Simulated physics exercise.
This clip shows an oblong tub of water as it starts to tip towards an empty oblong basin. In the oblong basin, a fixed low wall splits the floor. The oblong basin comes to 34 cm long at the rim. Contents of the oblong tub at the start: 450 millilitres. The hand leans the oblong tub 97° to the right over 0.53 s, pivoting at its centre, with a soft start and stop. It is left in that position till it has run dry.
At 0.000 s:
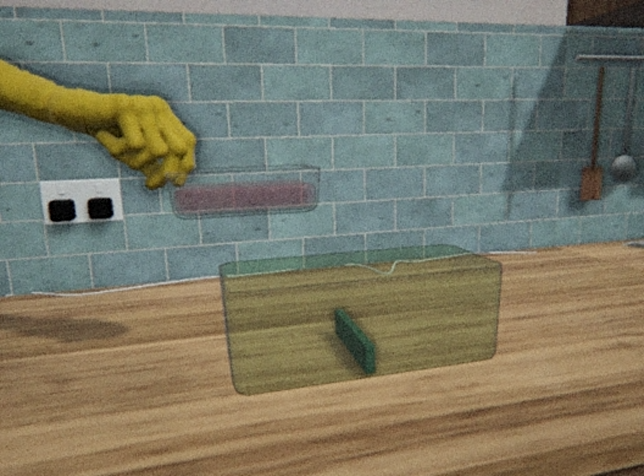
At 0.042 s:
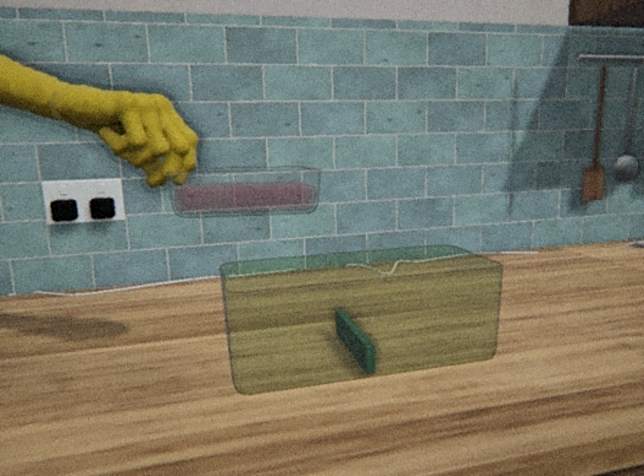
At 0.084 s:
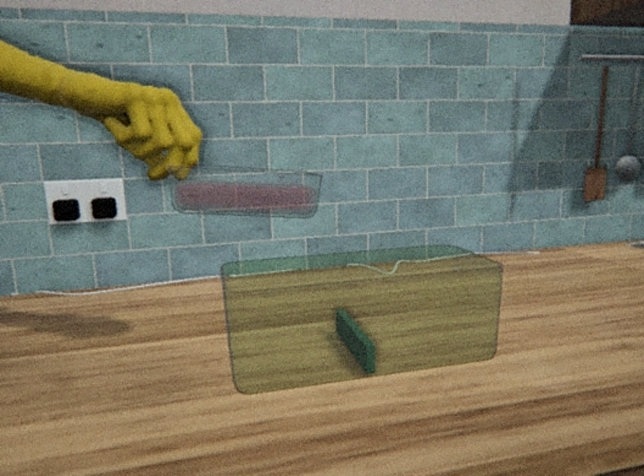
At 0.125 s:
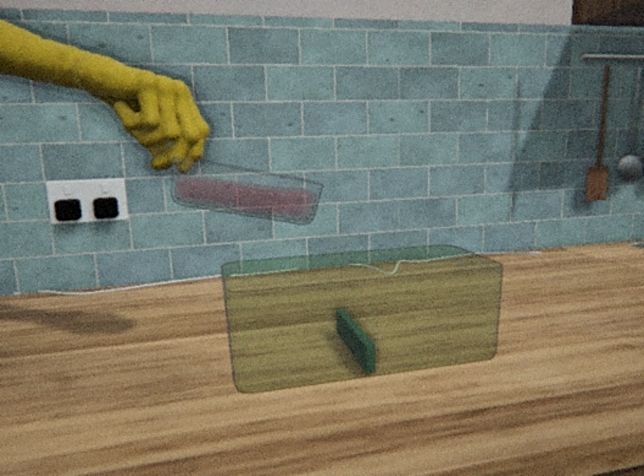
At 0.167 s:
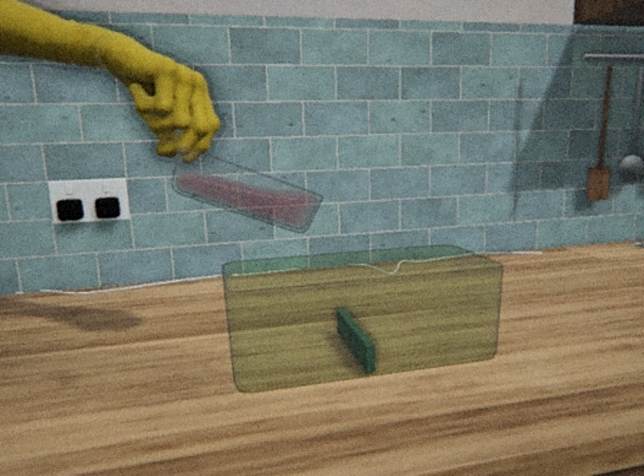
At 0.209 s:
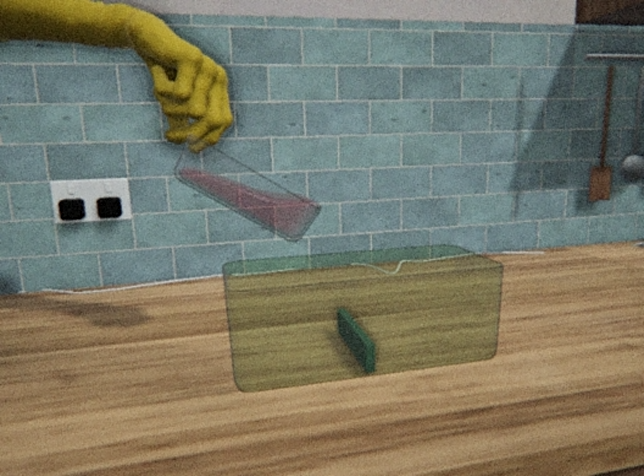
On a wooden kitchen counter before blue-green tiles, a clear oblong basin with a small green upright piece inside sits below a see-through tub of pinkish liquid, beside a yellow hand. The hand turns gradually, and the tub leans further to the right, its liquid gathering towards the lowered right end.
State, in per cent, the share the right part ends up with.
The right part ends up with roughly 31 %.
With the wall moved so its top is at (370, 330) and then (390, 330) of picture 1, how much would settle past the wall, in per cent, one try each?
20 in a hundred, followed by 20 in a hundred.
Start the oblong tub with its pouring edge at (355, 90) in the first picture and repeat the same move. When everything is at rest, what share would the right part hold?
It would then come to around 75 percent.
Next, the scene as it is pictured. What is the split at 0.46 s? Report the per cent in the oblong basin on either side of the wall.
60 left and 12 right, roughly.
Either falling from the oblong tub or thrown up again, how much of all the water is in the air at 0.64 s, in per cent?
Close to 1 %.
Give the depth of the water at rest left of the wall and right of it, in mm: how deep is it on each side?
Depths at rest: Left around 14 mm, right around 6 mm.
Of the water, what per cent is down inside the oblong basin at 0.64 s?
I reckon close to 98 per cent.
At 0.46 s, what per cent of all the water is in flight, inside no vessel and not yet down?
22 per cent.
By 0.46 s the tilt is 92° and 7 per cent is still to pour, 59 is left of the wall and 13 right of it.
By 0.64 s the tilt is 97° and 1 per cent is still to pour, 69 is left of the wall and 29 right of it.
By 0.82 s the tilt is 97° and 0 per cent is still to pour, 68 is left of the wall and 30 right of it.
By 1.03 s the tilt is 97° and 0 per cent is still to pour, 68 is left of the wall and 31 right of it.
At rest 68 per cent lies left of the wall, 31 right of it and 1 outside.
